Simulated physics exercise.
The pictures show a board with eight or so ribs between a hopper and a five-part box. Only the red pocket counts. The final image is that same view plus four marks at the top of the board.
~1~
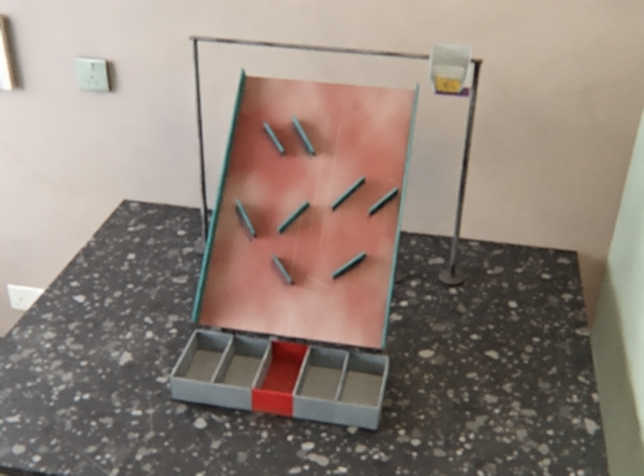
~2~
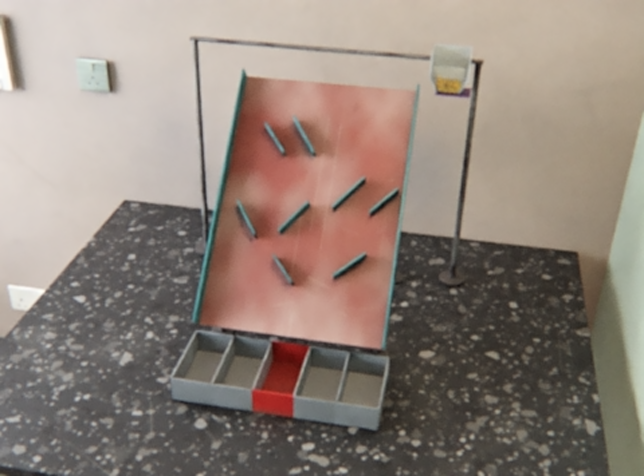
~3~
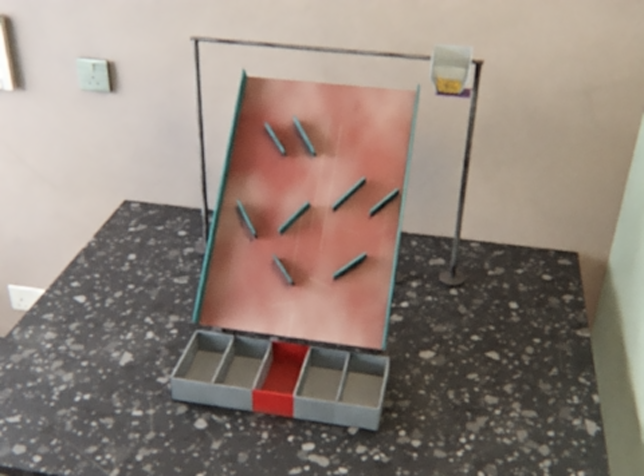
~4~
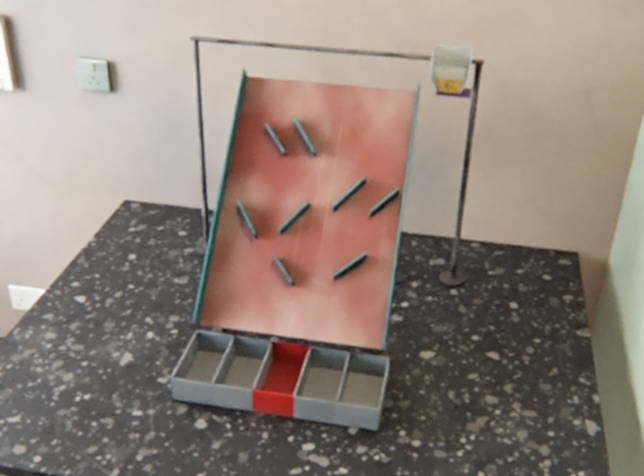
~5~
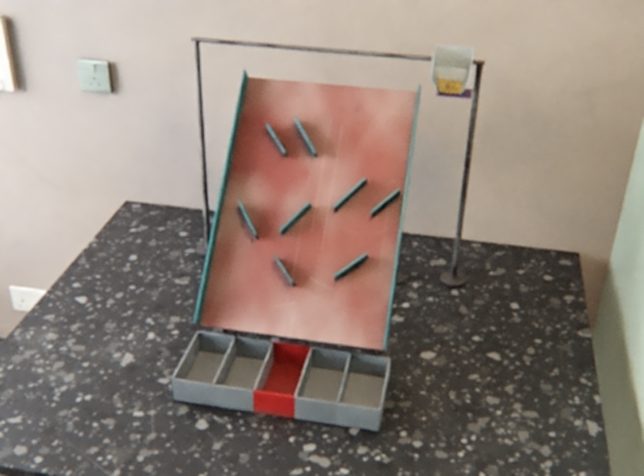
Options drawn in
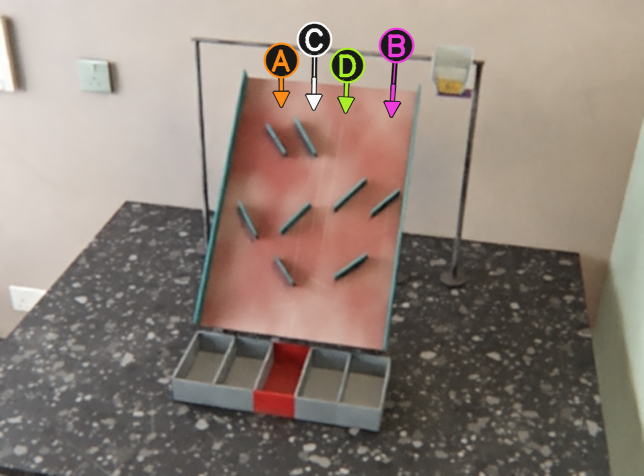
On a speckled dark countertop, a tilted pinkish board with angled ribs stands above a five-part grey and red tray, nothing moving.
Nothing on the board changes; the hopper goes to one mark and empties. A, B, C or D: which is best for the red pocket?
The best mark is B.
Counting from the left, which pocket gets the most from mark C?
The third.
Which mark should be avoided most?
That would be A.
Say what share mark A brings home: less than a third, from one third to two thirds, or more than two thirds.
Mark A gives less than a third.
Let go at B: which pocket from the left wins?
It is the third one.
On the marked copy, mark A meets the board at (281, 101); mark B meets the board at (391, 111); mark C meets the board at (313, 104); mark D meets the board at (345, 107).
Choosing A, a small part in the red pocket, most in other pockets, a small part outside the box.
Choosing B, most in the red pocket, a small part in other pockets, a small part outside the box.
Choosing C, about half in the red pocket, about a third in other pockets, a small part outside the box.
Choosing D, about a third in the red pocket, about half in other pockets, a small part outside the box.
